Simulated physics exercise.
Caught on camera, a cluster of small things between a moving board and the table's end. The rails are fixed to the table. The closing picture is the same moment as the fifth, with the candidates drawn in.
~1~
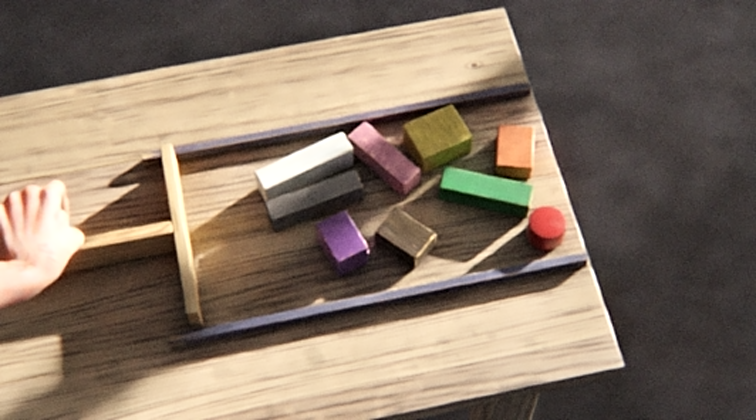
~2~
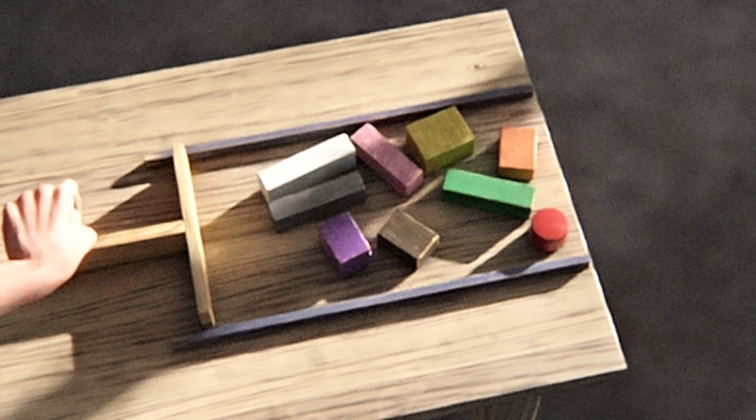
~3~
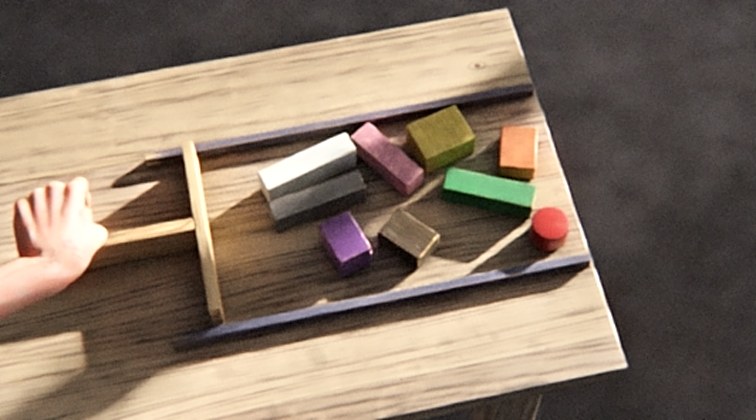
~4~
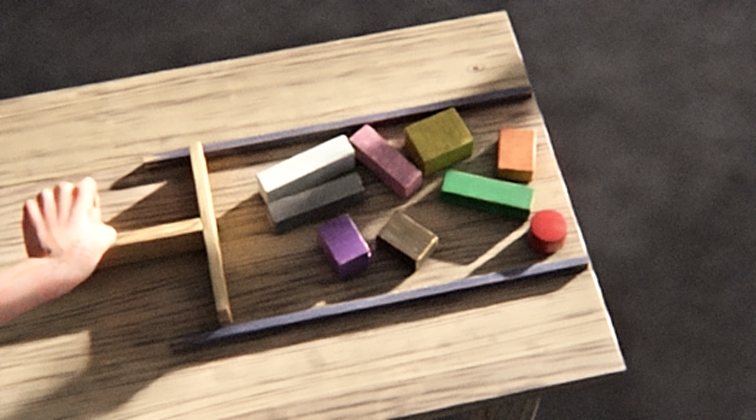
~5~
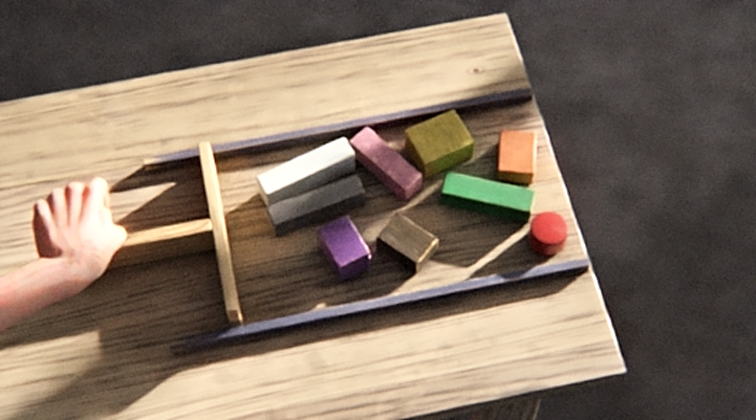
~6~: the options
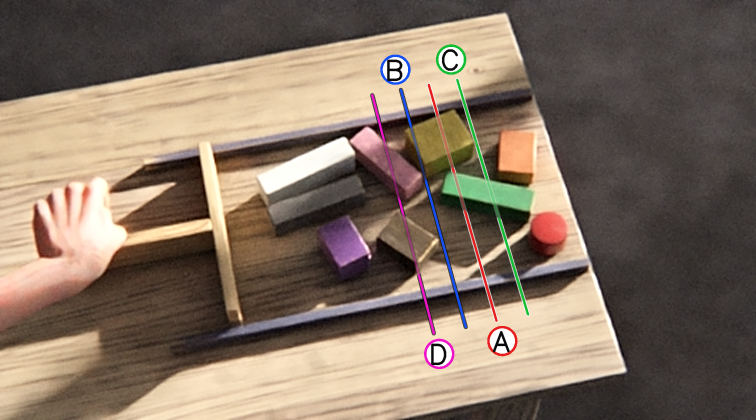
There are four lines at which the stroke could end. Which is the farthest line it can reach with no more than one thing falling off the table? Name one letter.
D.
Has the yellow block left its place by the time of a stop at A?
Yes.
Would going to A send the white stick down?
No.
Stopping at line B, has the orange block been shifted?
Yes.
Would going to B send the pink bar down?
By then, no.
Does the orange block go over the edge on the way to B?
By then, yes.
On the copy, A at (461, 197); B at (432, 202); C at (491, 191); D at (401, 208).
On D. First, board (284, 210); white stick (331, 164); pink bar (395, 160).
Then, board (350, 198); orange block (535, 158); red tin (557, 243).
Finally, board (396, 189); orange block (545, 159); yellow block (531, 118); none fallen.
By contrast, A drops three; B drops two; C drops five.
